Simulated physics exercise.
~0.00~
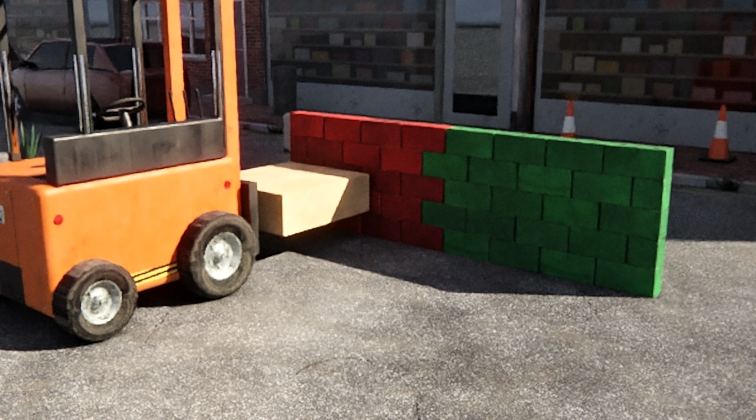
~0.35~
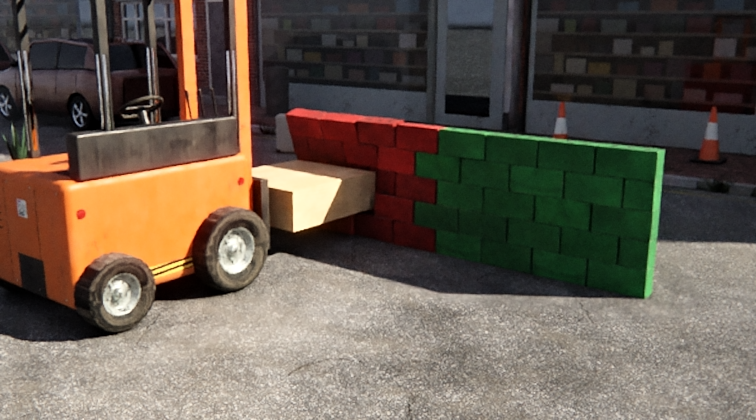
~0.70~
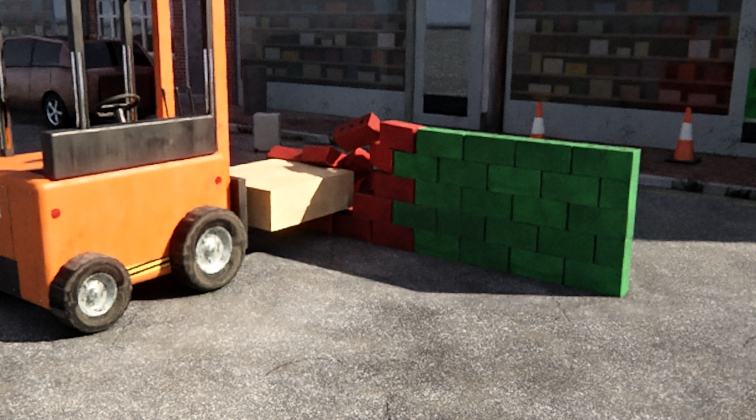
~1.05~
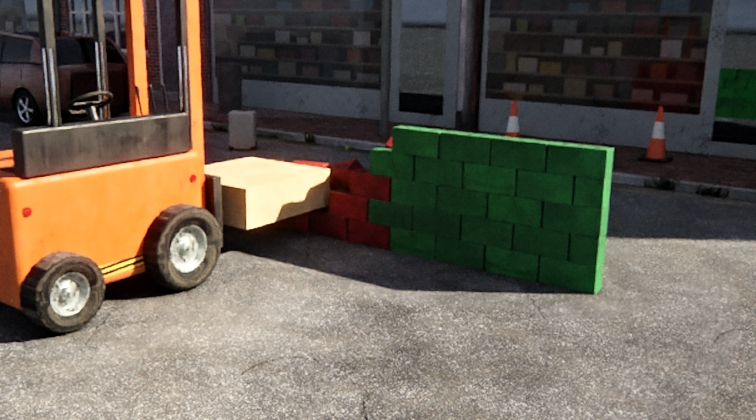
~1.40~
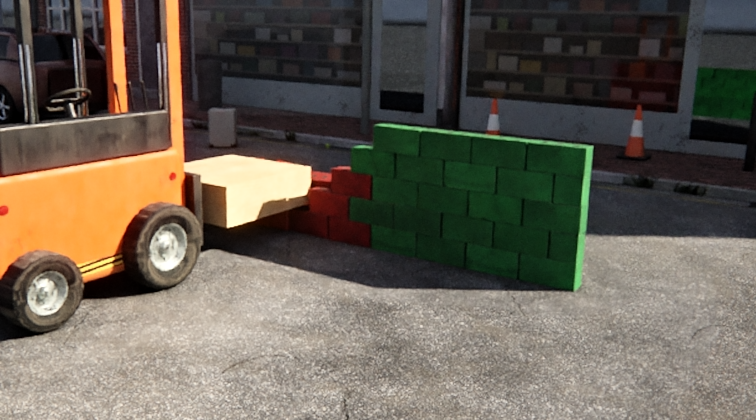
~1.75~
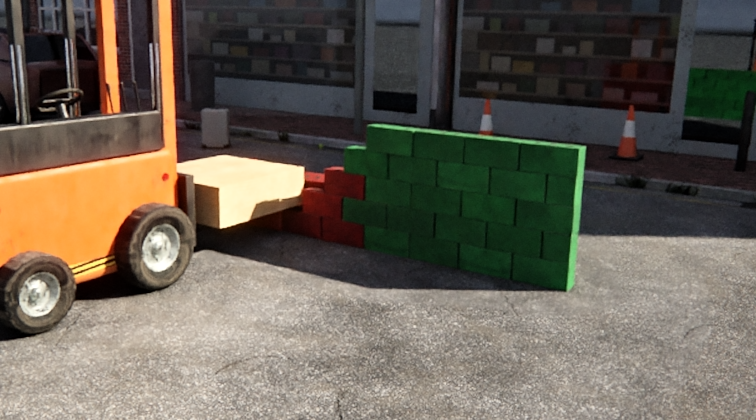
An orange forklift carrying a pale crate pushed into the red end of a red and green block wall, making the red blocks lean and tumble until most were down, while the green part stayed standing and the forklift stopped beside it.
